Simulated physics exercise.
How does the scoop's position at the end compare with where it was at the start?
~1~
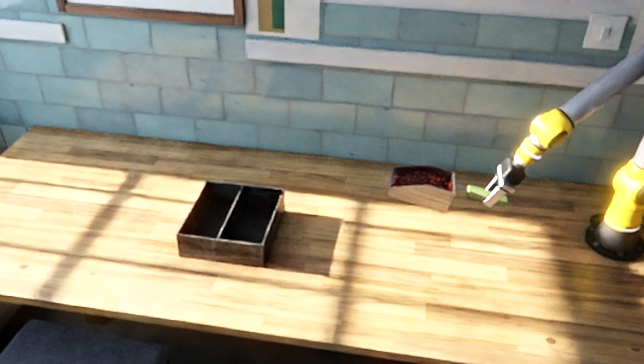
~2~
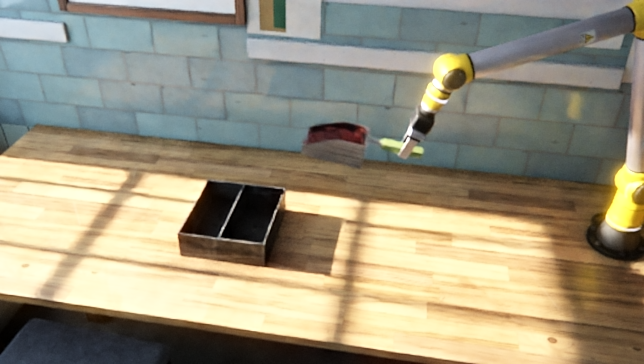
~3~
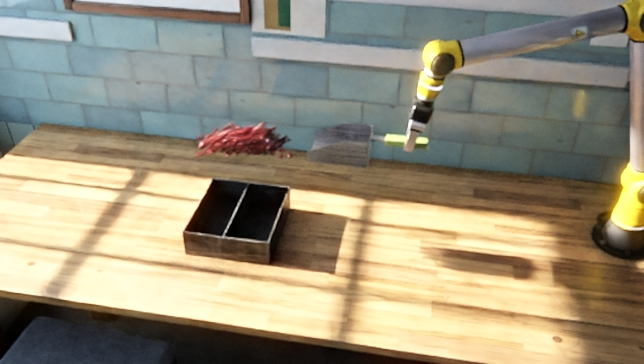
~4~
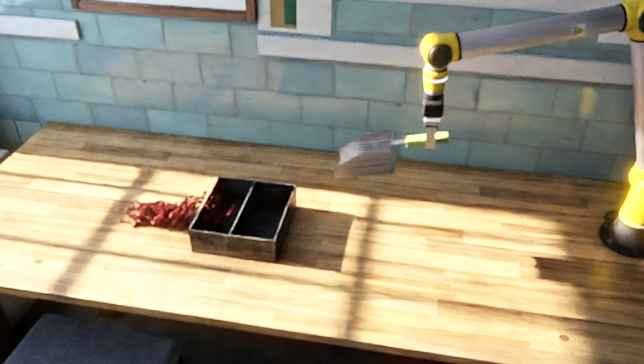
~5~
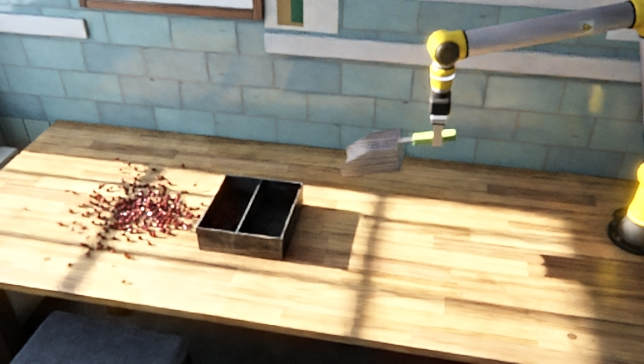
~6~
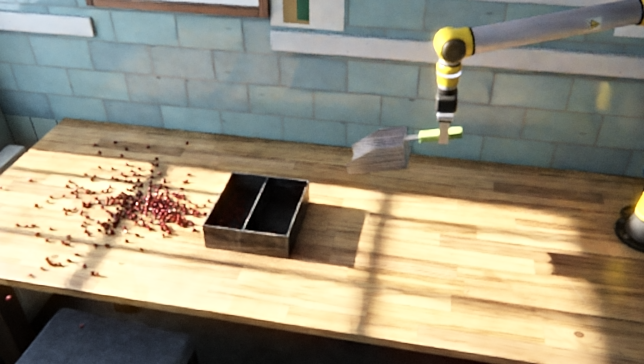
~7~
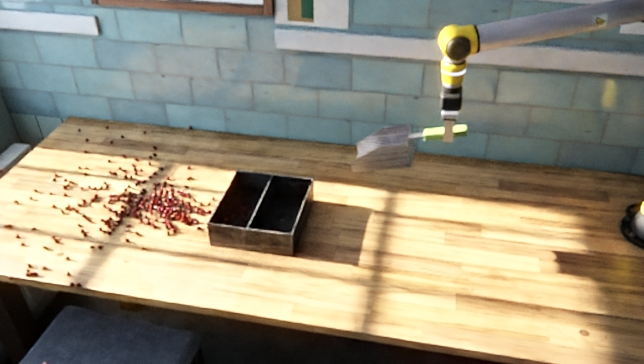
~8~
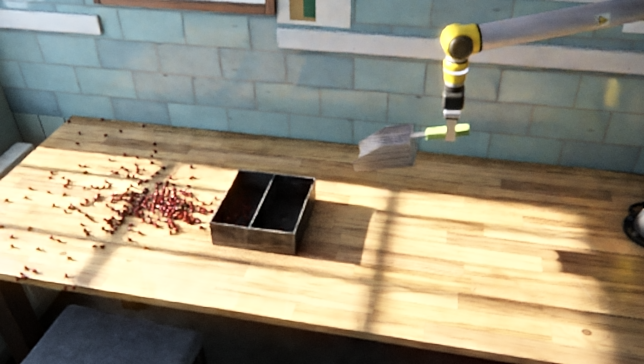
At the start the scoop is low, close to the table top, and at the end it is held higher and somewhat farther to the left.
